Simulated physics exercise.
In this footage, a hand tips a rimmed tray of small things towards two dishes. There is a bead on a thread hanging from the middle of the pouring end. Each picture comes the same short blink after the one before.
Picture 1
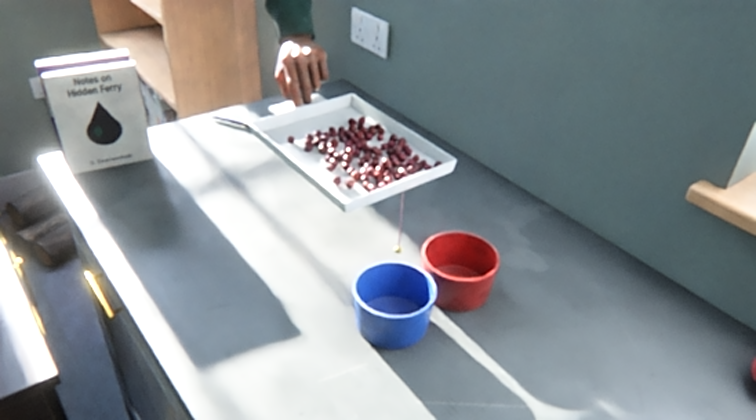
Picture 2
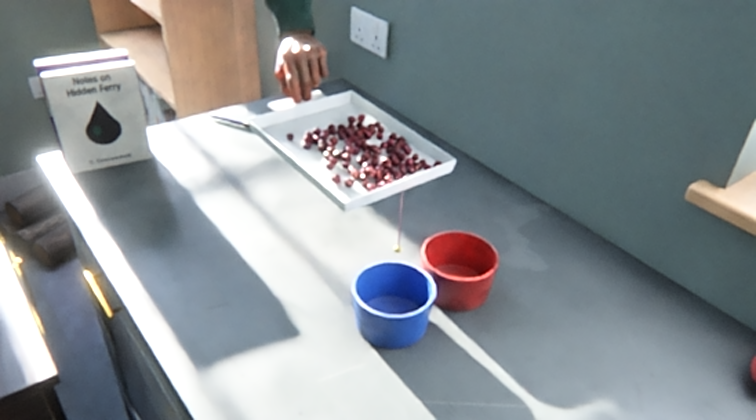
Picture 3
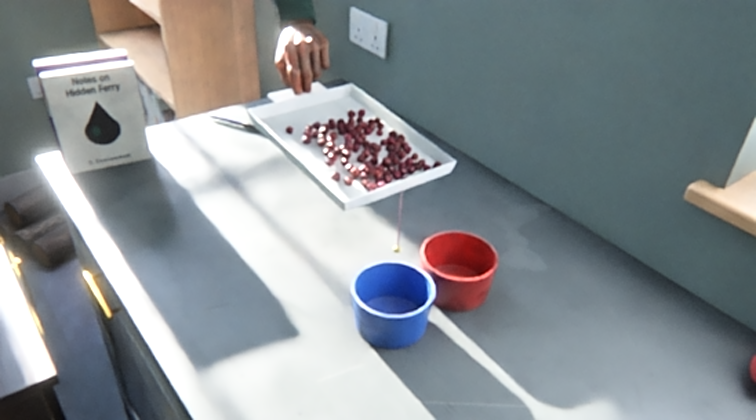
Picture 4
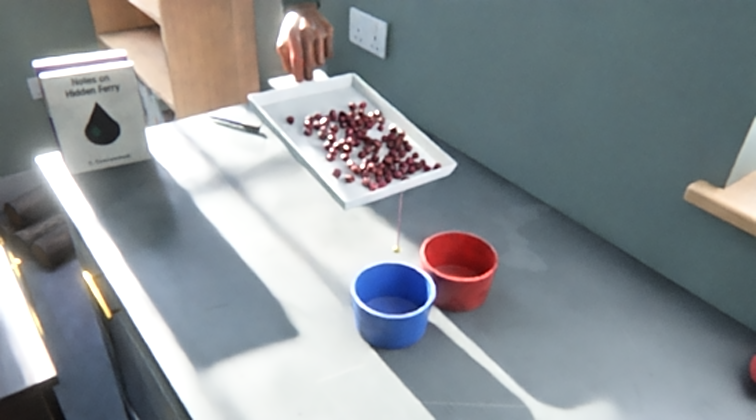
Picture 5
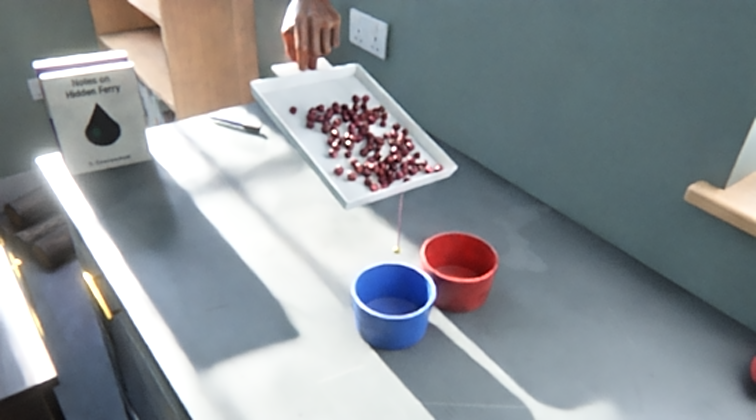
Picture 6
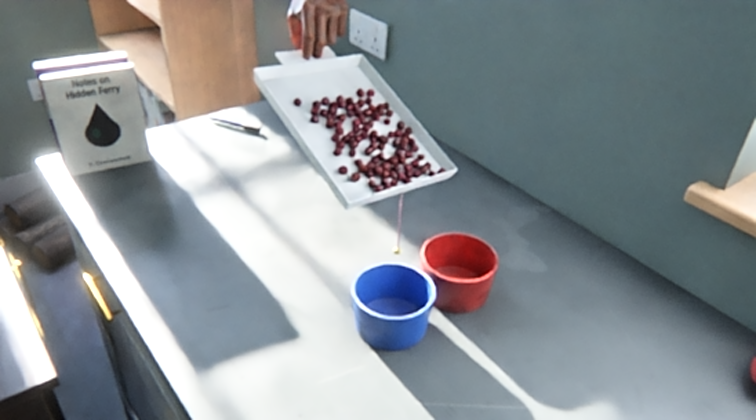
On a grey counter, a hand gradually raises the back of a white tray of dark red berries.
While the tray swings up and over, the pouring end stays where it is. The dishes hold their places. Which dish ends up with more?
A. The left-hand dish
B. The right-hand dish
The right-hand dish.
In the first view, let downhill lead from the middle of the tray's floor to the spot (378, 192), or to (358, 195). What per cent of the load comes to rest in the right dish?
10 % and 0 %.
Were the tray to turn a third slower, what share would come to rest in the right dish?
Estimate: Some 80 %.
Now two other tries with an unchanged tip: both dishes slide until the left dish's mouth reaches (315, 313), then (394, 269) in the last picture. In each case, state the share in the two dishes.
First case around 10 %, second case around 50 %.
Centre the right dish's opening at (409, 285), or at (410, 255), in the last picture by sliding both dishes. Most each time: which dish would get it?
The first time the right-side one comes out ahead, the second time the right-side one.
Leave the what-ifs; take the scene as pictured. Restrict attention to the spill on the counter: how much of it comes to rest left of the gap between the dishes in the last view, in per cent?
About 10 percent.
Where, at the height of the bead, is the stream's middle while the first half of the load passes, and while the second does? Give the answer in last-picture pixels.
First close to (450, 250), next close to (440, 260).
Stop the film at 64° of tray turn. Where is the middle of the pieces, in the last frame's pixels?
I'd put it at about (412, 154).
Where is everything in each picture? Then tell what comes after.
The first picture shows corners of the pouring end (346, 200) and (453, 159), level; middle of the load (368, 154), dried cherries; left dish (419, 326); right dish (485, 289); bead on its thread (398, 250).
The second picture shows corners of the pouring end (346, 200) and (452, 159), level; middle of the load (368, 153).
The third picture shows corners of the pouring end (346, 199) and (452, 161), tipped barely, lowest at the right corner; middle of the load (367, 150).
The fourth picture shows corners of the pouring end (347, 199) and (453, 163), tipped a little, lowest at the right corner; middle of the load (368, 146).
The fifth picture shows corners of the pouring end (349, 199) and (454, 166), tipped clearly, lowest at the right corner; middle of the load (371, 143).
The sixth picture shows corners of the pouring end (350, 199) and (454, 168), tipped clearly, lowest at the right corner; middle of the load (374, 141), roughly a third on the move; left dish (418, 327); right dish (484, 291).
Just after the last frame, tray tipped steeply; almost all on the tray; just a few in the air.
A moment on, tray tipped past a quarter turn; almost all on the tray; just a few in the right dish; just a few in the air.
Further on, tray tipped past a quarter turn; about a tenth in the left dish; the larger part in the right dish; about a tenth outside both.
When it is over, tray tipped past a quarter turn; about a tenth in the left dish; the larger part in the right dish; about a tenth outside both.
